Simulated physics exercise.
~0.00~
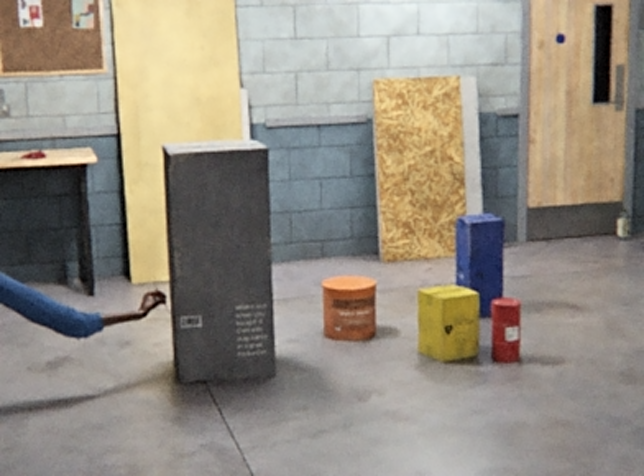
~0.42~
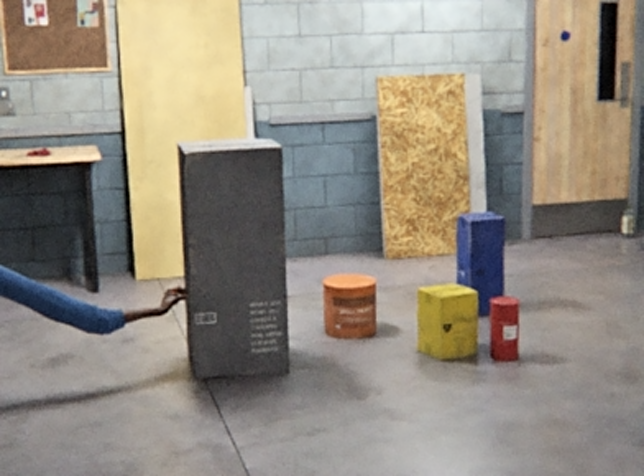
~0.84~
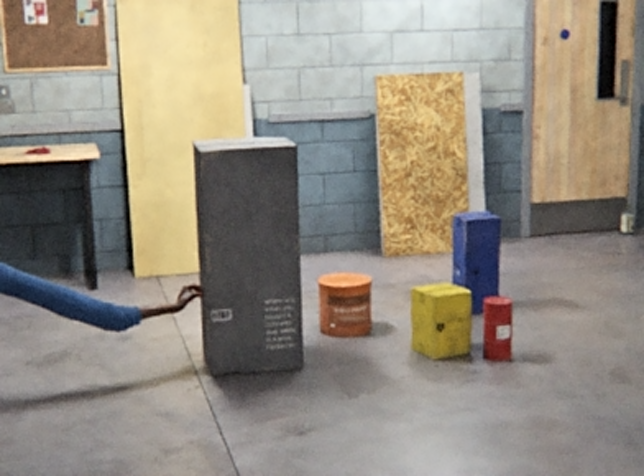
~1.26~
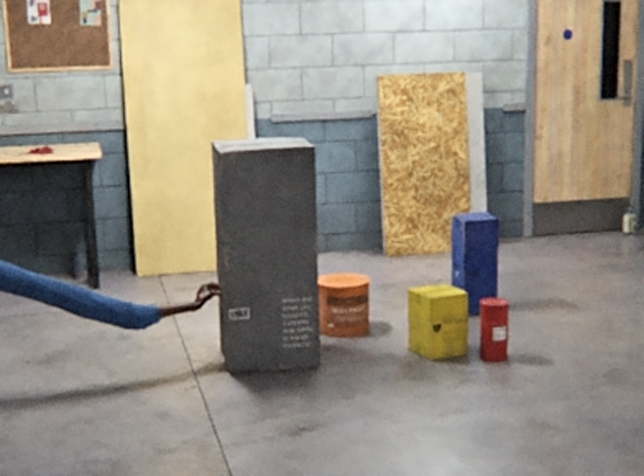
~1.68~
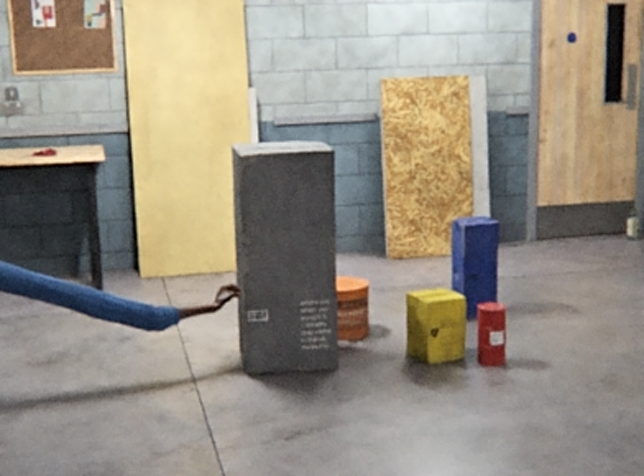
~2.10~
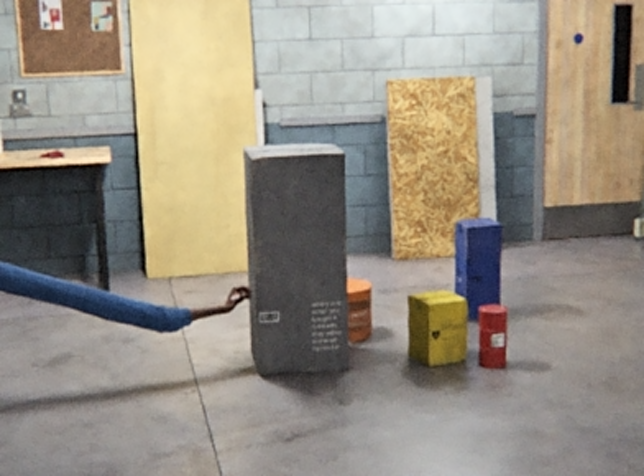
A tall grey box slides right, pushed by a fingertip, and stays upright throughout.
